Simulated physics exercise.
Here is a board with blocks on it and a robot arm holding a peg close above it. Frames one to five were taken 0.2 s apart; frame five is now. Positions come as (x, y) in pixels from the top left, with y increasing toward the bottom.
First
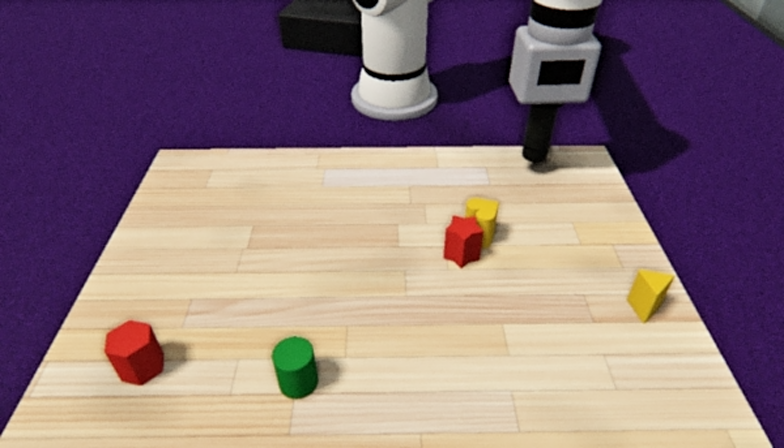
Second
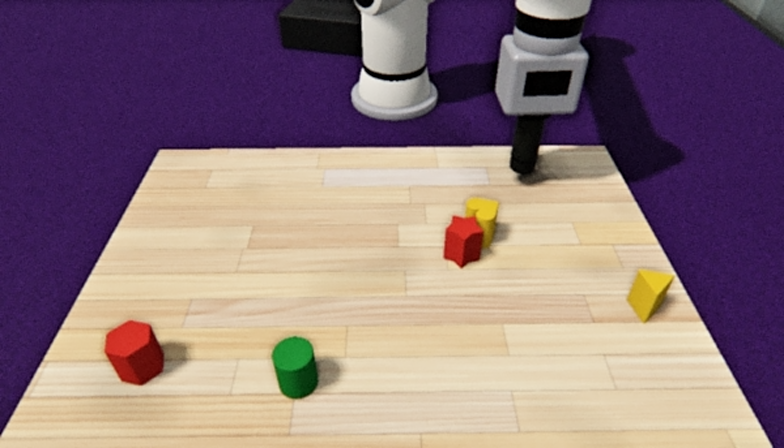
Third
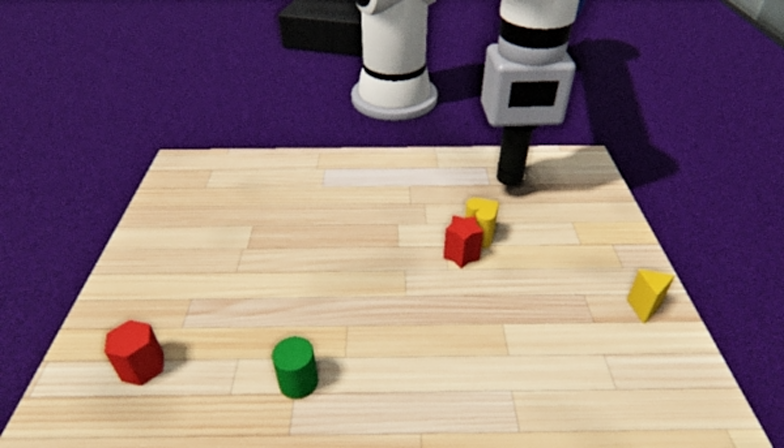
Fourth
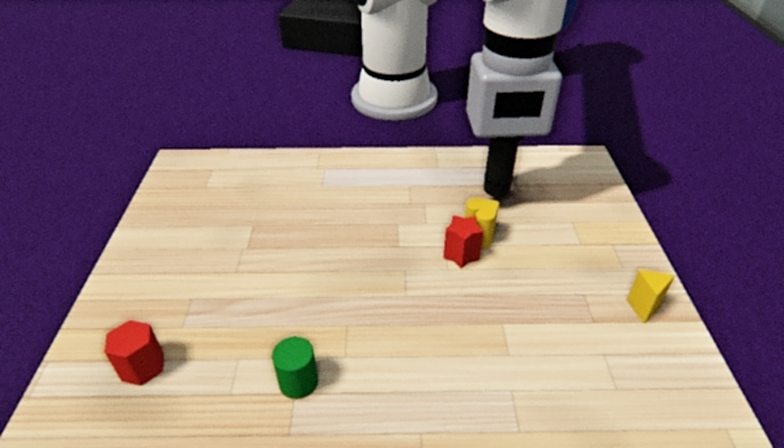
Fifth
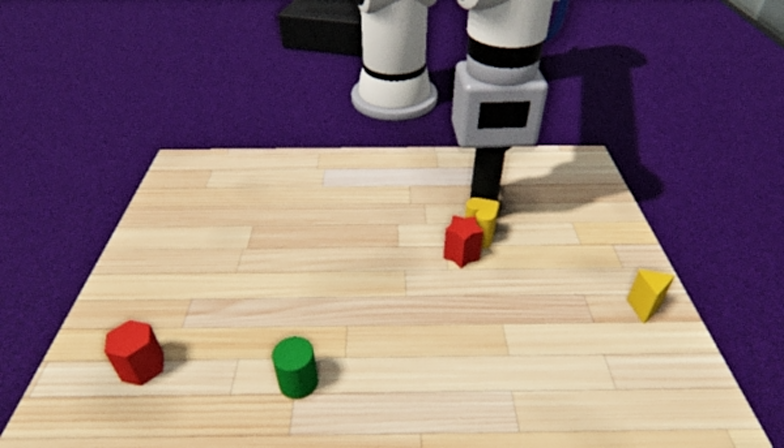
On a light wooden board over a purple surface, a robot arm moves its black peg from the upper right down and left toward a yellow block behind a red star-shaped one, while all the blocks stay still.
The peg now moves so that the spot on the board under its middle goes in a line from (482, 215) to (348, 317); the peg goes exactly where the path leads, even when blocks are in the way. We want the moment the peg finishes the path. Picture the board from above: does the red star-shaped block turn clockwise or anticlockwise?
It rotates clockwise.
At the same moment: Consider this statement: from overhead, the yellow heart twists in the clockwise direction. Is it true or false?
It is false.
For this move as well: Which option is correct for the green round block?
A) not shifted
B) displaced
A.
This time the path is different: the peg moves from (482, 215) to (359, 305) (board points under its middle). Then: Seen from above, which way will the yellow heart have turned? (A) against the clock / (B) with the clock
Answer: A.
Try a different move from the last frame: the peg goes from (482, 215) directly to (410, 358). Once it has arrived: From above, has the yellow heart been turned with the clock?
I believe not.
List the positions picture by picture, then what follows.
In the first picture, lower end of the peg at (534, 156), tops of blocks, green round block at (293, 352), red star-shaped block at (465, 225), yellow heart at (484, 207).
In the second picture, peg at (522, 168), blocks as before.
In the third picture, peg at (509, 179), blocks as before.
In the fourth picture, peg at (497, 190), blocks as before.
In the fifth picture, peg at (484, 201), green round block at (293, 352), red star-shaped block at (465, 225), yellow heart at (484, 207).
What follows on the original path. One third of the way, peg at (443, 230); red star-shaped block at (465, 233), turned 20° clockwise; yellow heart at (483, 218), turned 50° anticlockwise.
Two thirds of the way, peg at (398, 263); red star-shaped block at (465, 233), turned 20° clockwise; yellow heart at (483, 218), turned 50° anticlockwise.
At the end, peg at (347, 303); green round block not moved; red star-shaped block at (465, 233), turned 20° clockwise; yellow heart at (483, 218), turned 50° anticlockwise.
